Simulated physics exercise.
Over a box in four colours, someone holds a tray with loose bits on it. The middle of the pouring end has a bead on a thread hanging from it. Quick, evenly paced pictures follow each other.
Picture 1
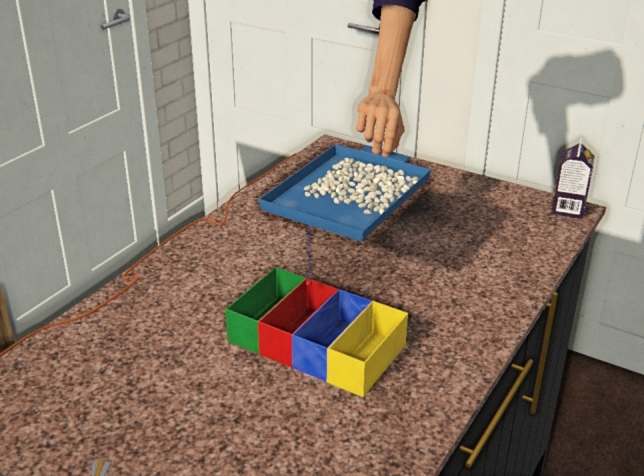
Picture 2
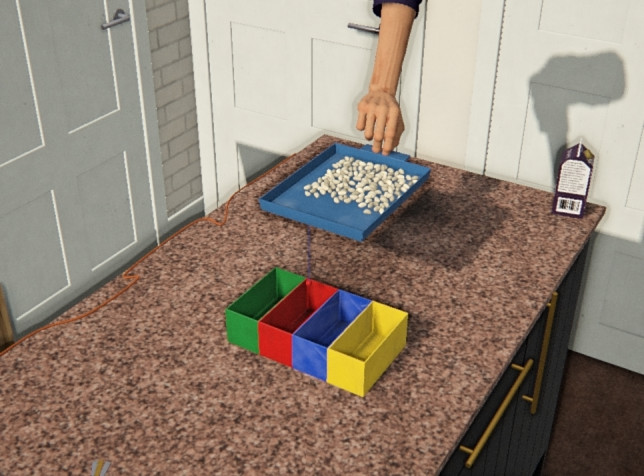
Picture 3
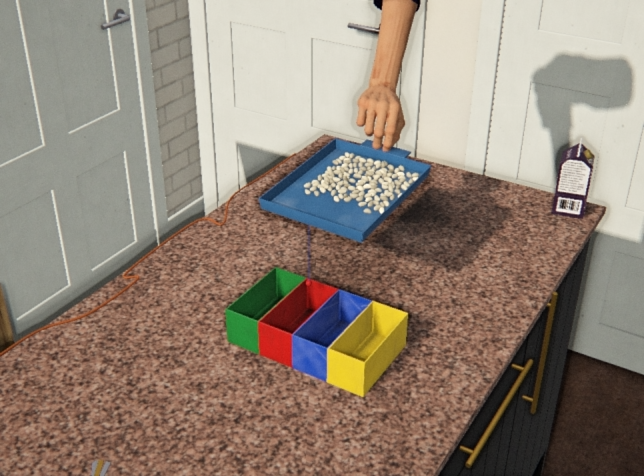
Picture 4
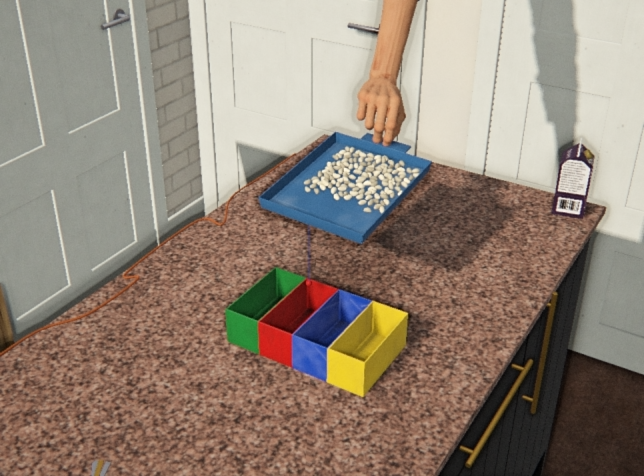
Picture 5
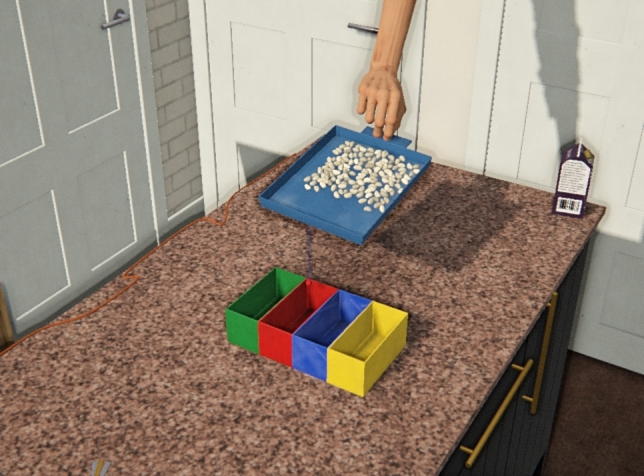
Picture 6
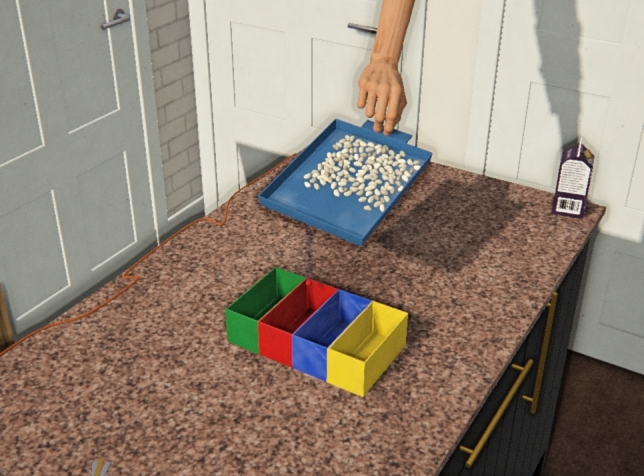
A hand slowly tilting a blue tray of white beans above a green, red, blue and yellow box on a speckled countertop.
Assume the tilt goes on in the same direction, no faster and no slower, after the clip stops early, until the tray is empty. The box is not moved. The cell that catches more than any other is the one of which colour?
It is the blue one.
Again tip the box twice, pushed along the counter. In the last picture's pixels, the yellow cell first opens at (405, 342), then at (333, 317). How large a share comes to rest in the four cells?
The first gives 100 %, the second 80 %.
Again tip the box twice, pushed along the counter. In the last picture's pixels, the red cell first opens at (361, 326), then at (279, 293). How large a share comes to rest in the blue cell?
Close to 0 in a hundred first, close to 20 in a hundred second.
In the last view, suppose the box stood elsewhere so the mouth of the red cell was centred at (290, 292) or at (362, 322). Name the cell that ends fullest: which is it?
The yellow one first, the cell in green second.
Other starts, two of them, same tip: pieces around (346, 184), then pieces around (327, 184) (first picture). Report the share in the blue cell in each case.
First case around 80 %, second case around 70 %.
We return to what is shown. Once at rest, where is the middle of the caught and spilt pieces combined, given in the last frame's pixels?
The centre comes to rest near (337, 343).
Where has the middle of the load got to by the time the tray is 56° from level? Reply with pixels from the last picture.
Roughly at (353, 206).
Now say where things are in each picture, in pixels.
Corners of the pouring end (261, 199) and (362, 230), level; middle of the load (363, 183), white beans; bead on its thread (309, 283); green cell (243, 328); red cell (276, 341); blue cell (310, 355); yellow cell (346, 369), in the first picture.
Corners of the pouring end (261, 199) and (362, 230), level; middle of the load (363, 182), in the second picture.
Corners of the pouring end (261, 198) and (362, 232), tipped barely, lowest at the right corner; middle of the load (363, 179), in the third picture.
Corners of the pouring end (261, 197) and (362, 233), tipped a little, lowest at the right corner; middle of the load (363, 176), in the fourth picture.
Corners of the pouring end (261, 196) and (362, 235), tipped a little, lowest at the right corner; middle of the load (364, 172), in the fifth picture.
Corners of the pouring end (261, 196) and (362, 237), tipped a little, lowest at the right corner; middle of the load (364, 168); green cell (243, 328); red cell (276, 341); blue cell (310, 355); yellow cell (346, 369), in the sixth picture.
Just after the last frame, tray tipped steeply; almost all on the tray; just a few falling or outside the box.
A moment on, tray tipped right over; almost all on the tray; just a few in the blue cell; just a few falling or outside the box.
Further on, tray tipped past a quarter turn; the larger part in the blue cell; about a tenth in the yellow cell; about a tenth in the red cell; just a few falling or outside the box.
When it is over, tray tipped past a quarter turn; the larger part in the blue cell; about a tenth in the yellow cell; about a tenth in the red cell; not one in the green cell; just a few outside the box.
